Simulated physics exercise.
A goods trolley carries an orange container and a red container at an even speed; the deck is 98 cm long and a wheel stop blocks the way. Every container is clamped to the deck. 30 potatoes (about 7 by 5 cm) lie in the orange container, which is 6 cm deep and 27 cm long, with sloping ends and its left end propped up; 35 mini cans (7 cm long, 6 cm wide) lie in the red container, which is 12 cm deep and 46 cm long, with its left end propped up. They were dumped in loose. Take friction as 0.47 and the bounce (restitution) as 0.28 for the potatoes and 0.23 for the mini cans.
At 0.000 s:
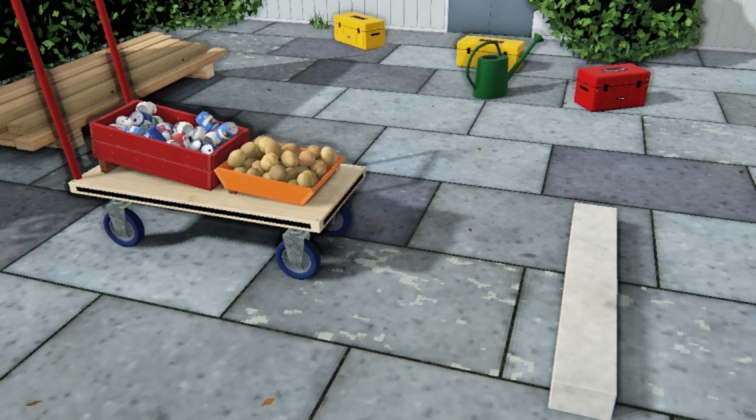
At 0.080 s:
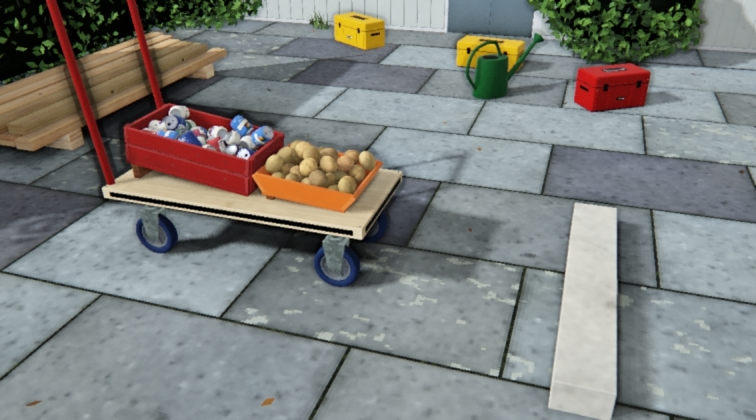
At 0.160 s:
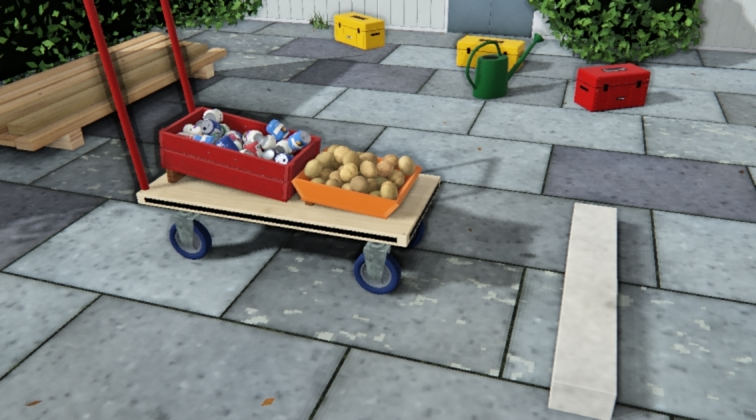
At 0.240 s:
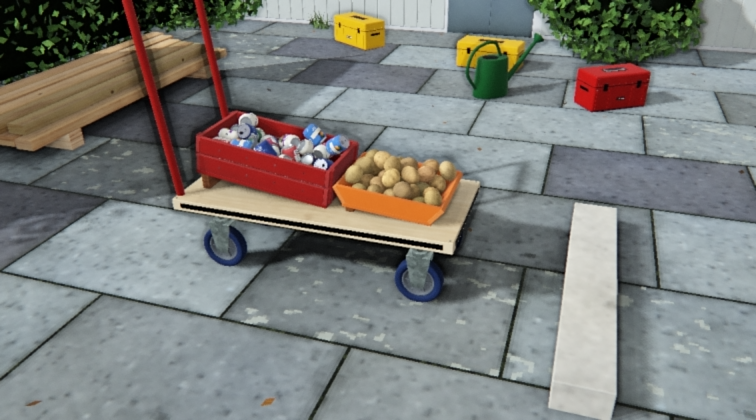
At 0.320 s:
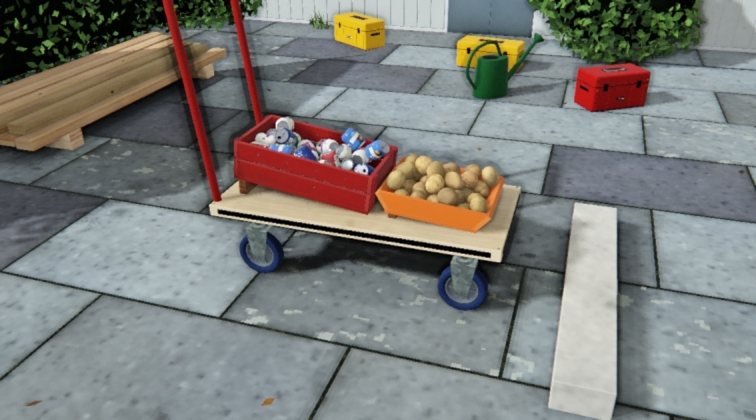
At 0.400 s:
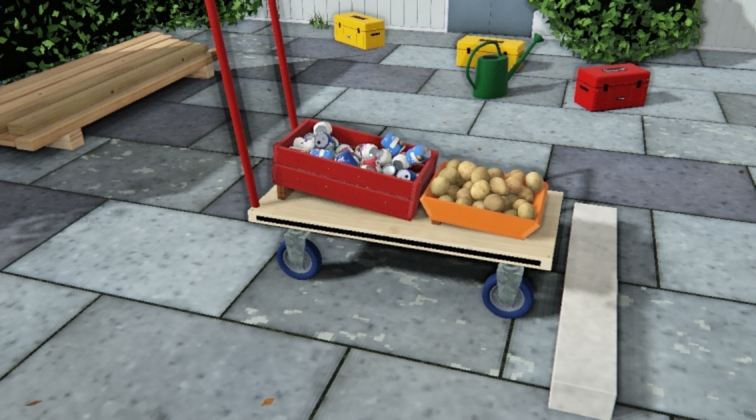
At the start, a flat trolley with red handle posts stands at the left on grey paving, carrying a red container of small cans and an orange container of round, brownish items. It rolls steadily rightward, its load staying in place, until its front edge is close to the pale wheel stop.
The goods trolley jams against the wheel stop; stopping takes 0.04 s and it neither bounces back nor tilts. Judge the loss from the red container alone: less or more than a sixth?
The red container loses fewer than one in six of its mini cans.
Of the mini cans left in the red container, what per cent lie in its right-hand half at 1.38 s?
Some 70 per cent.
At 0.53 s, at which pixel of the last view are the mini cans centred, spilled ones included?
Near (397, 167).
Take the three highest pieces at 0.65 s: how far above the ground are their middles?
Roughly 48 cm.
After 0.43 s, the wheels strike.
After 0.53 s, orange container 27 in, 3 out and red container 35 in, 0 out.
After 0.65 s, orange container 23 in, 7 out and red container 35 in, 0 out.
After 0.88 s, orange container 21 in, 9 out and red container 33 in, 2 out.
Final count (at 1.38 s), orange container 21 in, 9 out and red container 32 in, 3 out. Asked share, 3 of 35, 9 per cent.
